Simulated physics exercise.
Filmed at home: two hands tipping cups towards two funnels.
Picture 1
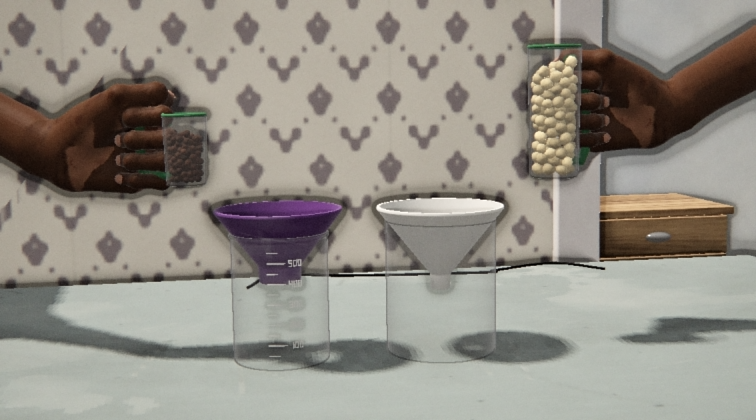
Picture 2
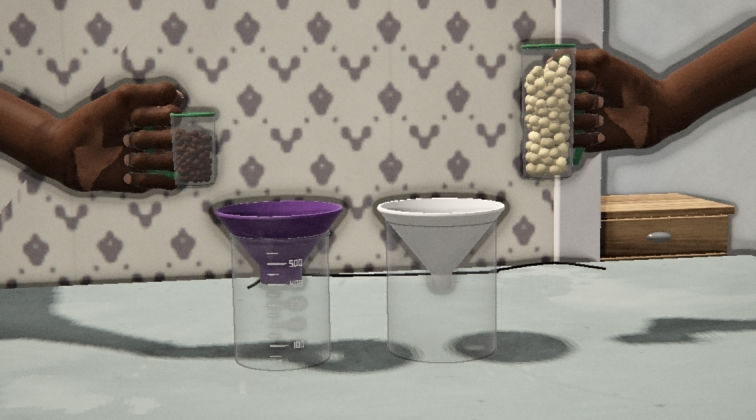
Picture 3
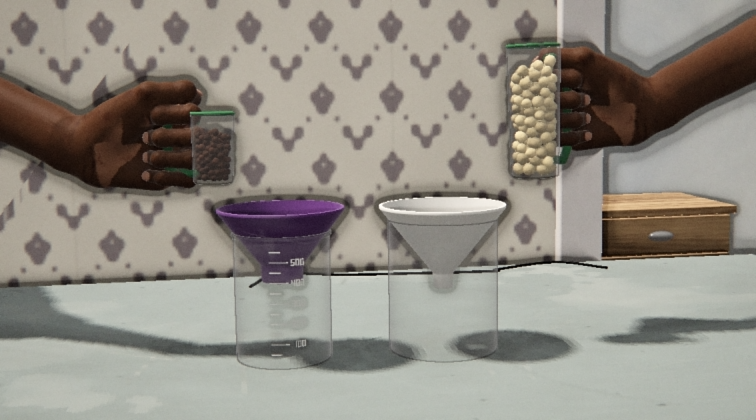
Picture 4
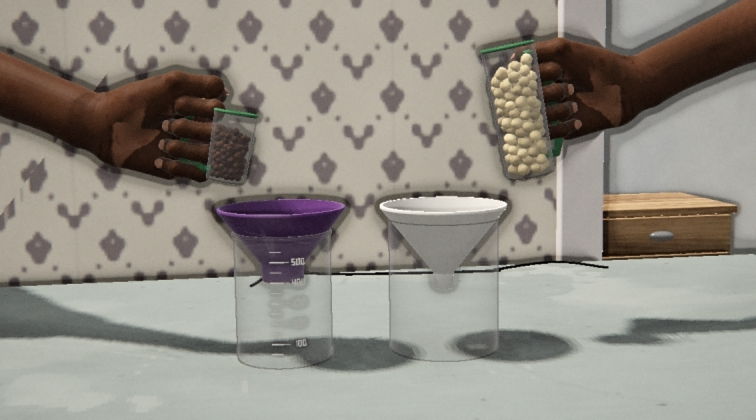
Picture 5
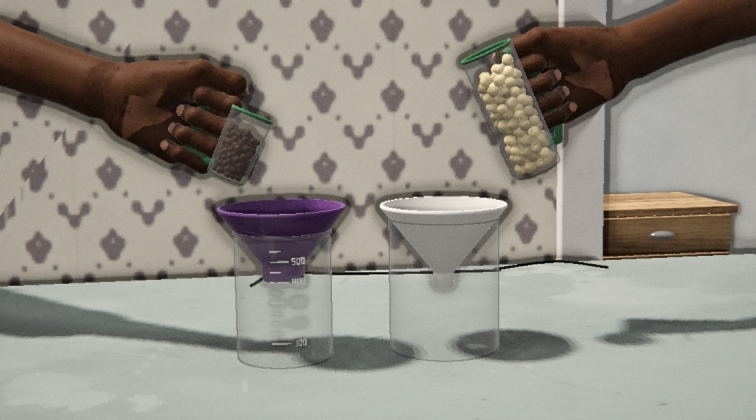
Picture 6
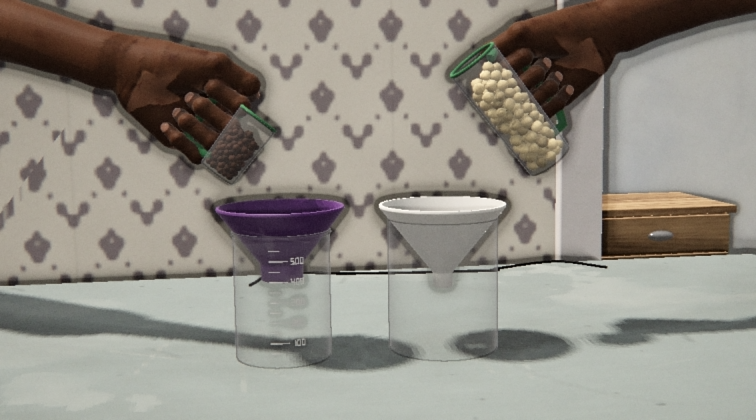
In a room with patterned wallpaper, two hands hold up clear cups, small dark pieces in the left and larger cream-coloured balls in the right, above a purple funnel and a white funnel set in clear containers. The hands move inward towards each other, then tilt both cups steadily further inward.
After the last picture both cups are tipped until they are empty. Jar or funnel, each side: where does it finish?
Left: In the jar; right: Still in the funnel.
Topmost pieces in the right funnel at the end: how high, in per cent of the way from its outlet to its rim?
Roughly 95 per cent.
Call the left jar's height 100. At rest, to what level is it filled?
Reading: Around 10 %.
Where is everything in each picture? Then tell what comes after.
In the first frame, left funnel at (278, 219), outlet at (280, 281), about 6 pieces wide; left cup at (185, 149), holding allspice berries; right funnel at (440, 216), outlet at (441, 288), under two pieces wide; right cup at (554, 112), holding macadamia nuts.
In the second frame, left cup at (194, 149), upright; right cup at (548, 112), upright.
In the third frame, left cup at (213, 148), upright; right cup at (534, 111), upright.
In the fourth frame, left cup at (231, 147), tipped 11°; right cup at (519, 111), tipped 11°.
In the fifth frame, left cup at (239, 146), tipped 25°; right cup at (512, 111), tipped 25°.
In the sixth frame, left funnel at (281, 217), outlet at (282, 279); left cup at (238, 146), tipped 39°; right funnel at (442, 214), outlet at (443, 286); right cup at (511, 111), tipped 39°.
Then, 0.40 s after the last picture, left, all still in the cup; right, all still in the cup.
Then, 0.76 s after the last picture, left, most still in the cup, a small part in or over the funnel, a stray few down in the jar; right, nearly all still in the cup, a small part in or over the funnel.
Then, 1.06 s after the last picture, left, a small part still in the cup, about a third in or over the funnel, about half down in the jar; right, about a third still in the cup, about two thirds in or over the funnel, a stray few down in the jar.
At rest, left, all down in the jar; right, nearly all stuck in the funnel, a stray few down in the jar.
